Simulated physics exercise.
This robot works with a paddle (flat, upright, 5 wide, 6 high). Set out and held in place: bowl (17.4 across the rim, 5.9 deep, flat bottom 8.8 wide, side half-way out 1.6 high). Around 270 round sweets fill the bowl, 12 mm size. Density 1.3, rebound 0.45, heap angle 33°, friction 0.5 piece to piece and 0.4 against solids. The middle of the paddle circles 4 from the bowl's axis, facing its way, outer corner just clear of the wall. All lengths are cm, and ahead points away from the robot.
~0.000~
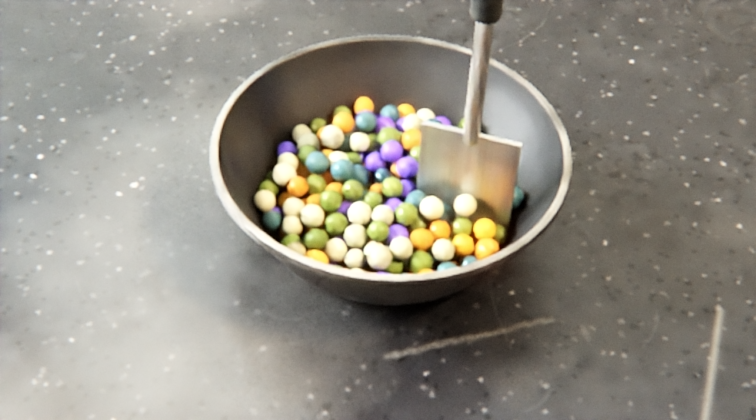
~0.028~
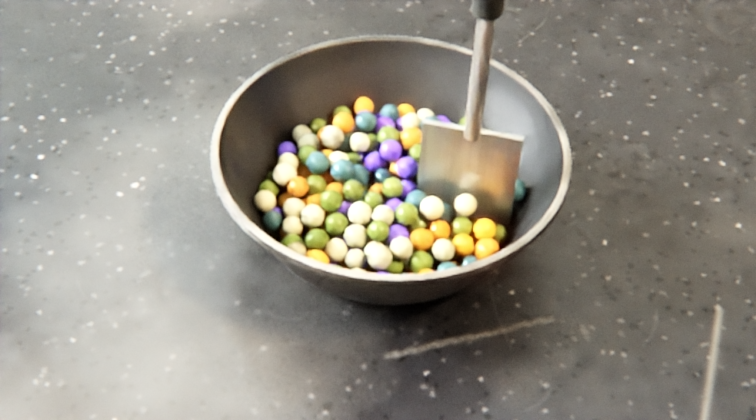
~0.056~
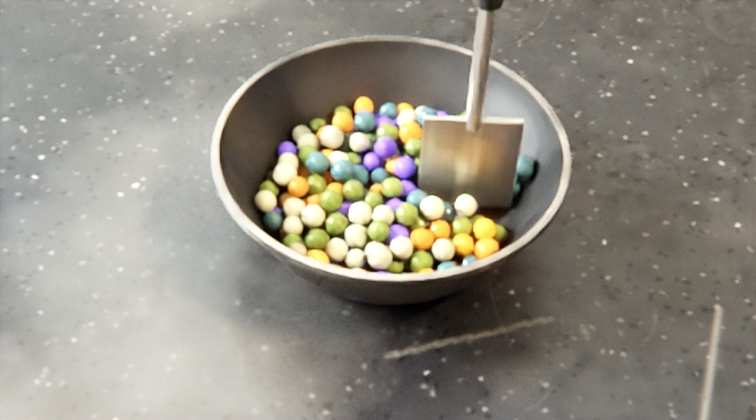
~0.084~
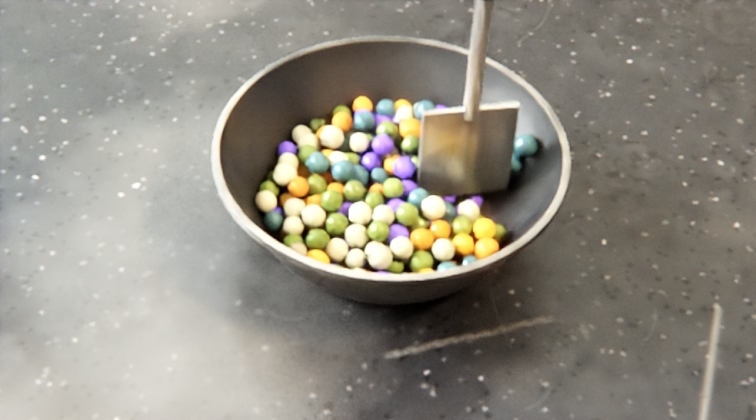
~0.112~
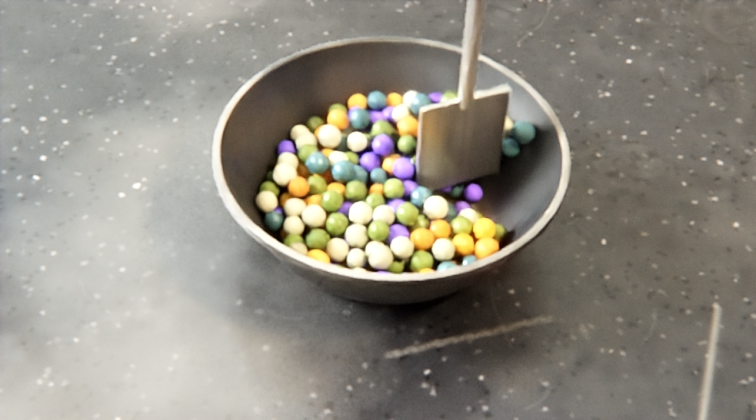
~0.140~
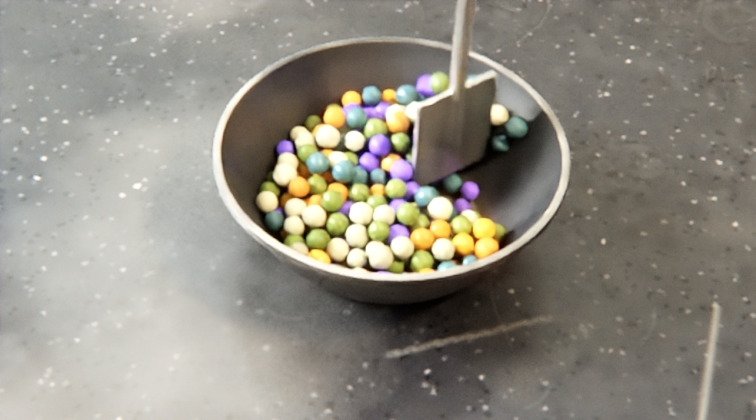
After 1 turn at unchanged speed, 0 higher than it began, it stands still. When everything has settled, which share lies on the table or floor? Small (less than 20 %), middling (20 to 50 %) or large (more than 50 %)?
Share on the table or floor: Small (less than 20 %).
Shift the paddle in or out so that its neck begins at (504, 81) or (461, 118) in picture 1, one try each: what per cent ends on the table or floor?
About 0 and 5 per cent.
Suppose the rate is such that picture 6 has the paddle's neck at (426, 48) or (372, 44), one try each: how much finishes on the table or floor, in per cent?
Some 25 and 45 per cent.
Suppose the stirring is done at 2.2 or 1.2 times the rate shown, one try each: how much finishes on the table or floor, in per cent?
About 40 and 15 per cent.
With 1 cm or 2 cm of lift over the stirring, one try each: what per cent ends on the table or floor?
About 10 and 5 per cent.
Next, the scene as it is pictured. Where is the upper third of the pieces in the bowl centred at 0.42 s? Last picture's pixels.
Around (278, 170).
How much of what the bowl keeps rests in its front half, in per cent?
Roughly 25 per cent.
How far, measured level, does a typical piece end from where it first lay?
Some 8 cm.
After 0.42 s, 172° round, highest piece 8 above the table; 260 in the bowl, 1 on the table or floor, 5 in flight or on the tool.
After 0.69 s, 291° round, highest piece 8 above the table; 245 in the bowl, 17 on the table or floor, 4 in flight or on the tool.
After 1.03 s, 0° round, highest piece 7 above the table; 236 in the bowl, 30 on the table or floor.
After 1.73 s, 0° round, highest piece 6 above the table; 236 in the bowl, 30 on the table or floor.
At rest, 236 in the bowl, 30 on the table or floor. That is 11 % on the table or floor.
